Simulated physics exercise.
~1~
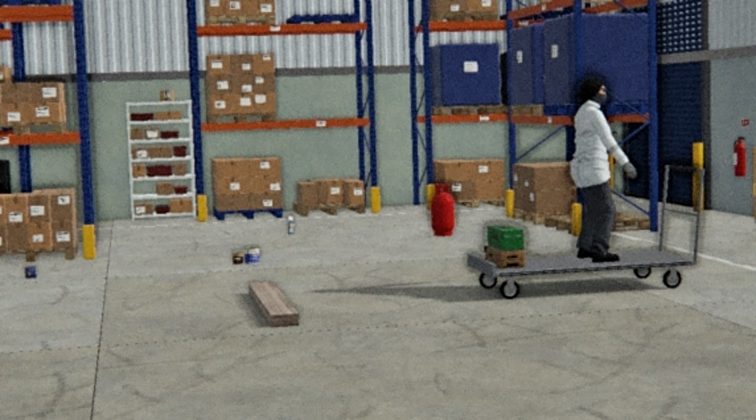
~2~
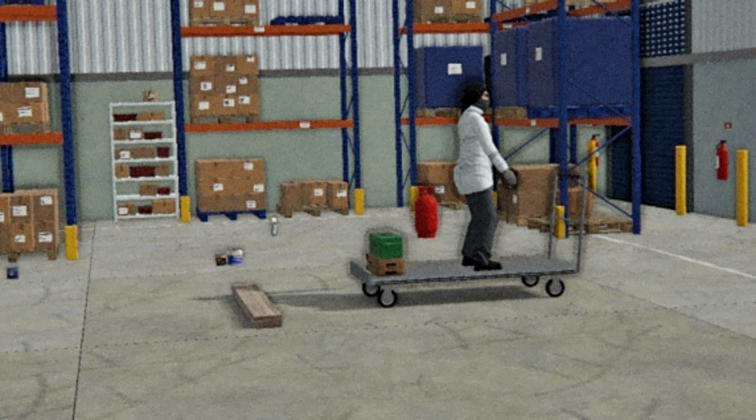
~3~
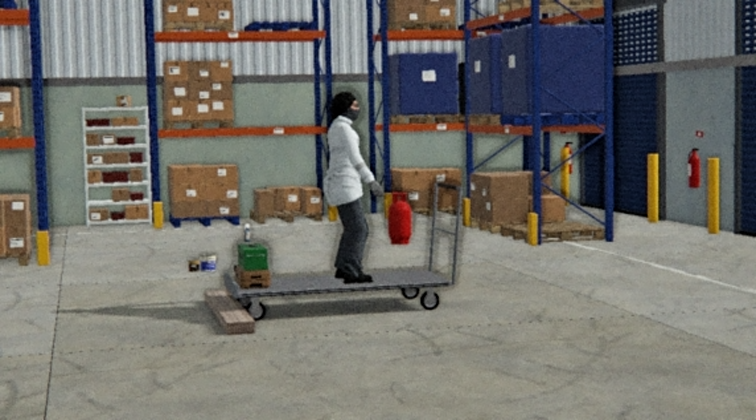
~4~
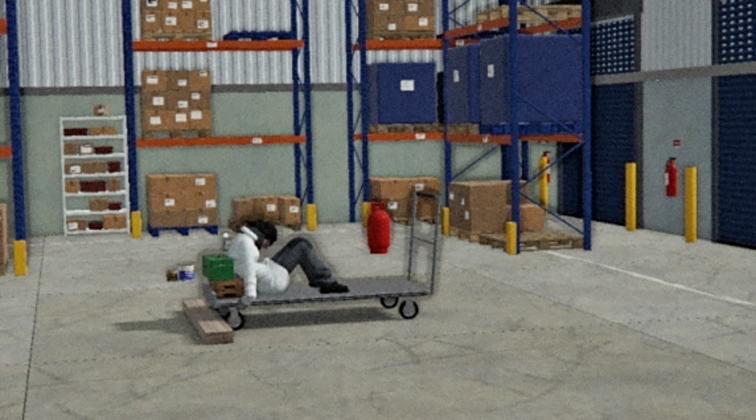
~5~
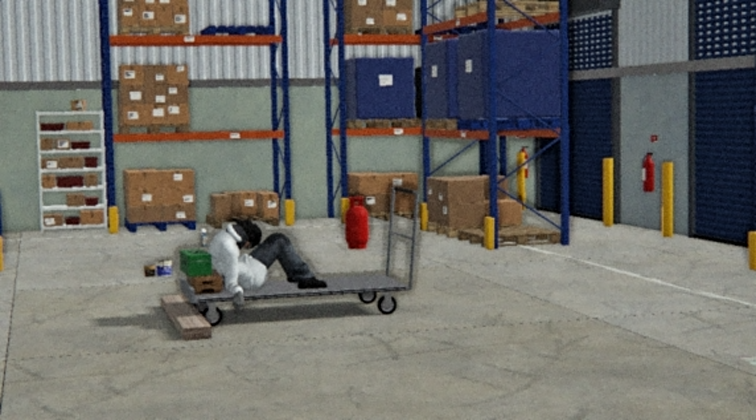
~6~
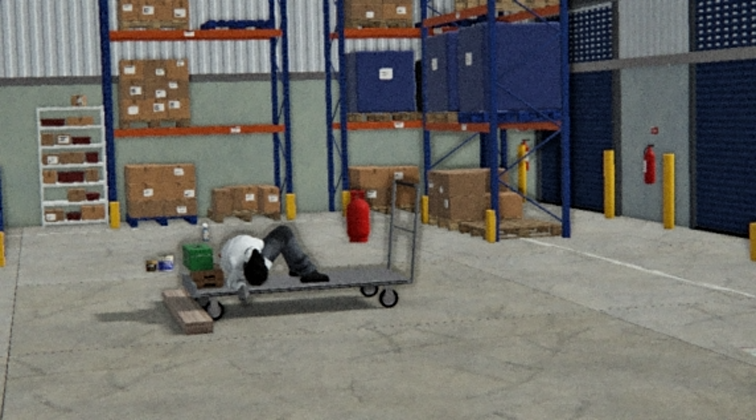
A grey platform trolley rolls left across a warehouse floor, seen from the side, carrying a standing person in a white coat and dark trousers, with a green toolbox on a brown case at its left end. Blue and orange racks of boxes stand behind, near a red cylinder, and a low wooden sill lies ahead. The view shifts right as the trolley reaches the sill and stops, its deck level. The person drops backward onto the deck, knees bent, beside the toolbox. The upper body then folds forward, head low, while toolbox and case stay aboard.
